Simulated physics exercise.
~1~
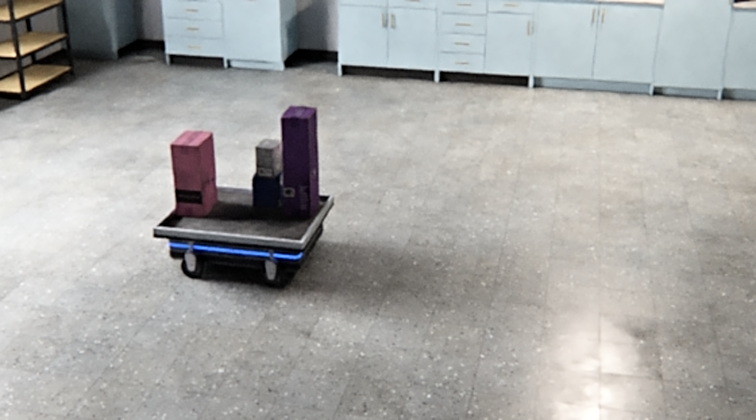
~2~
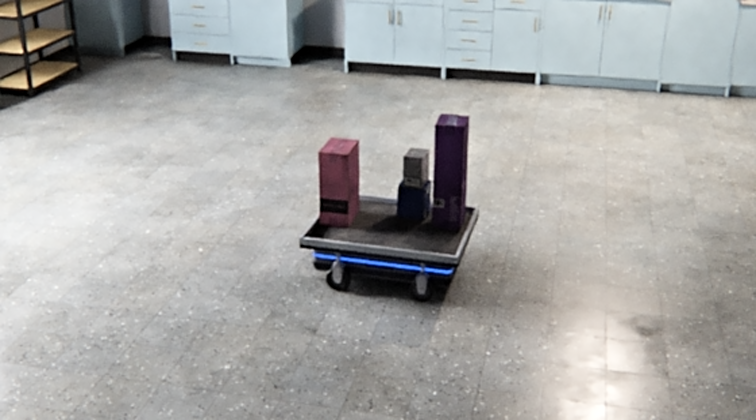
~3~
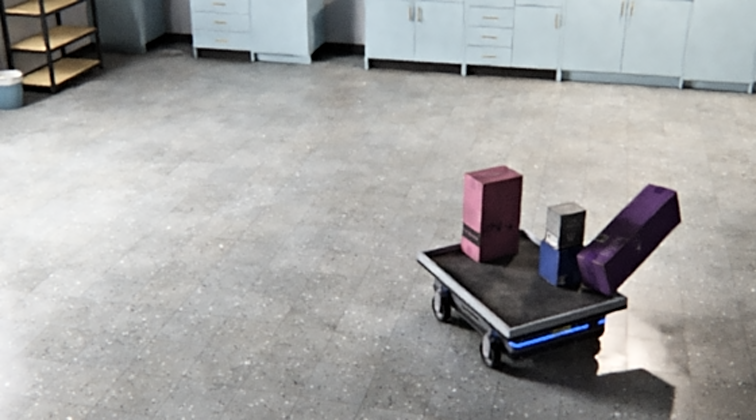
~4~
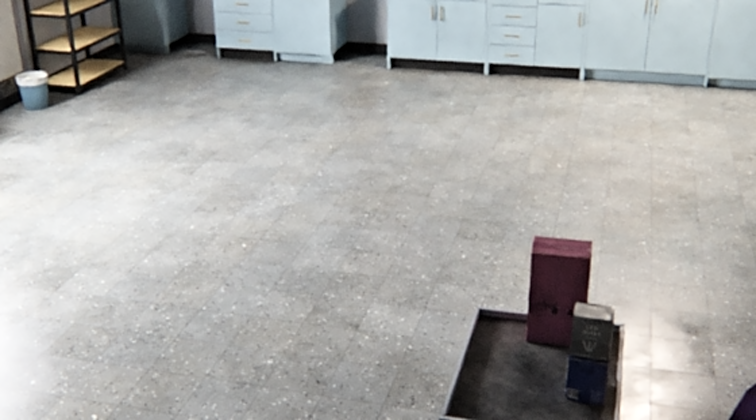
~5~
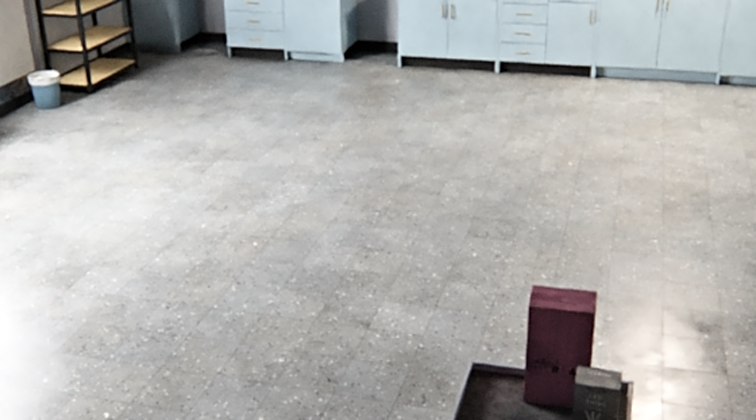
To begin with, a flat cart with a glowing blue strip carries a pink box, a tall purple box and a grey box stacked on a blue parcel across a grey floor, with pale blue cabinets behind. It rolls to the right with everything upright. As the cart bends round toward the viewer, the purple box topples over the right side of the deck. The cart carries on toward the bottom of the view, leaving only a bit of the purple box at the right edge. Finally, the pink and grey boxes still stand upright on the partly visible cart.
